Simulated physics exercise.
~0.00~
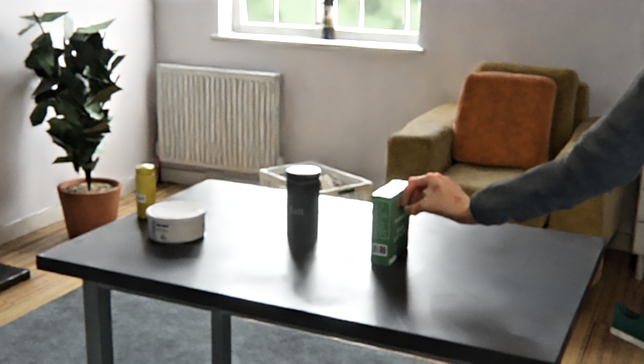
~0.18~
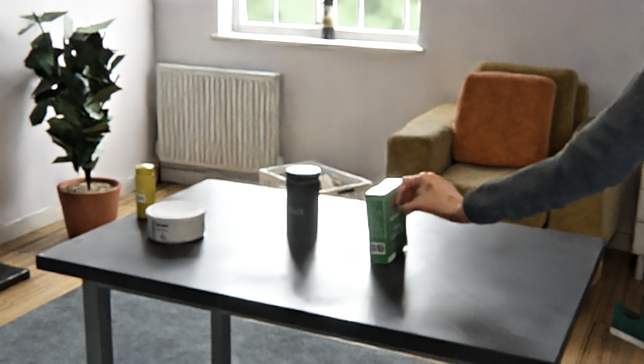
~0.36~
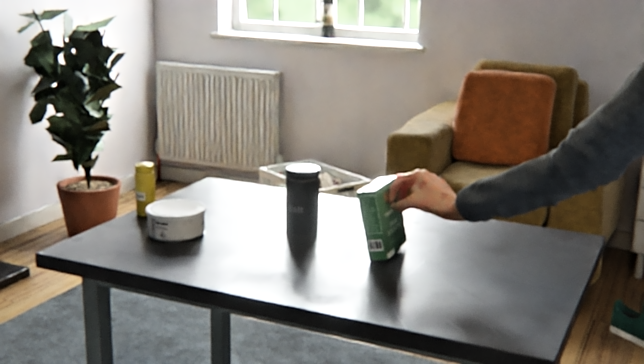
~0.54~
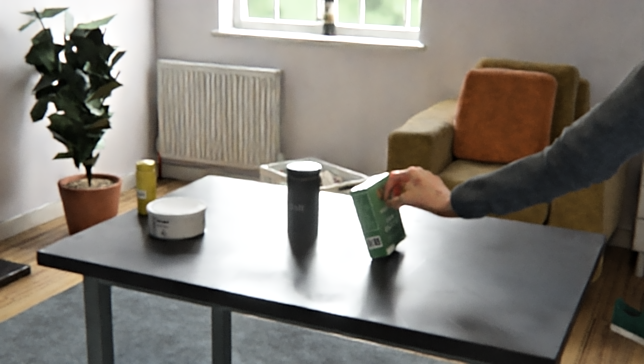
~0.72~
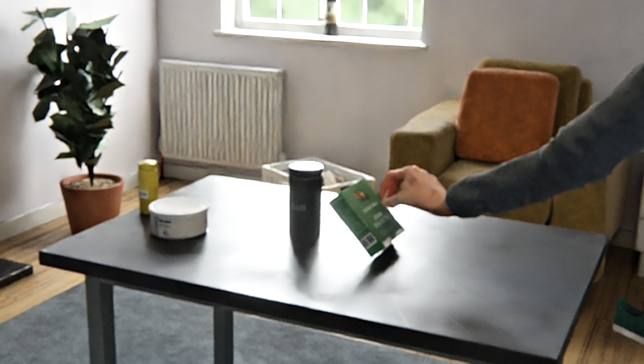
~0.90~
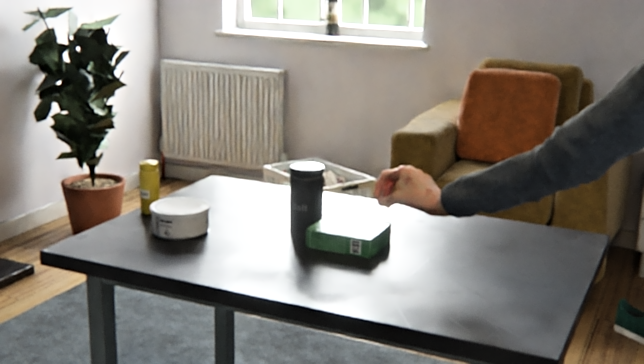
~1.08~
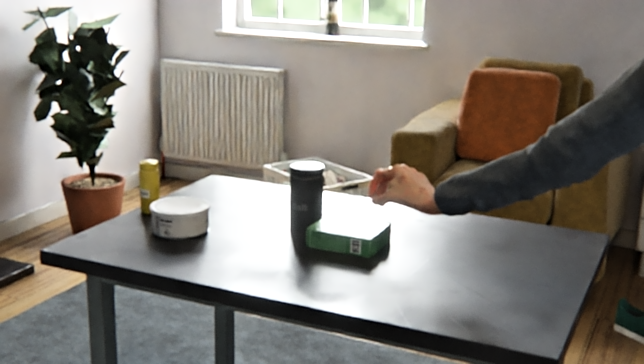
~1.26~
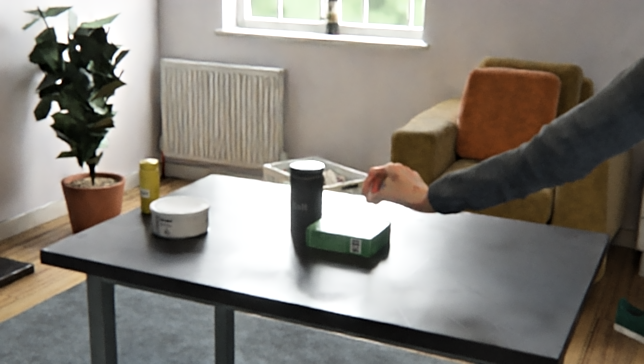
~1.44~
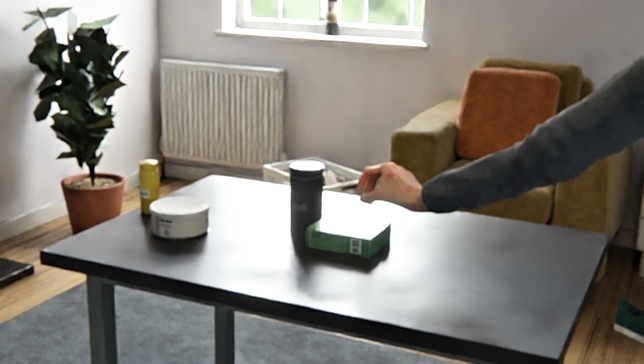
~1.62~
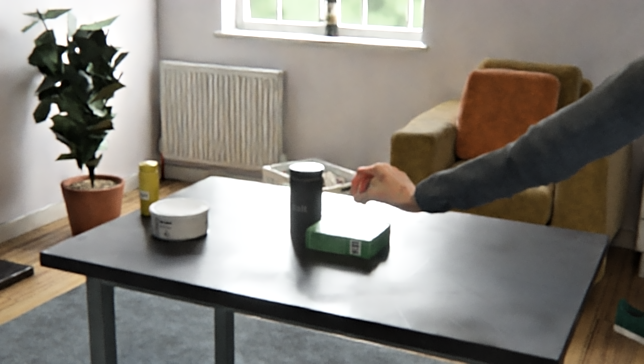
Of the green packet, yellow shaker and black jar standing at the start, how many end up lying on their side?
One of them ends up on its side, the green packet, while the yellow shaker and black jar stay upright.
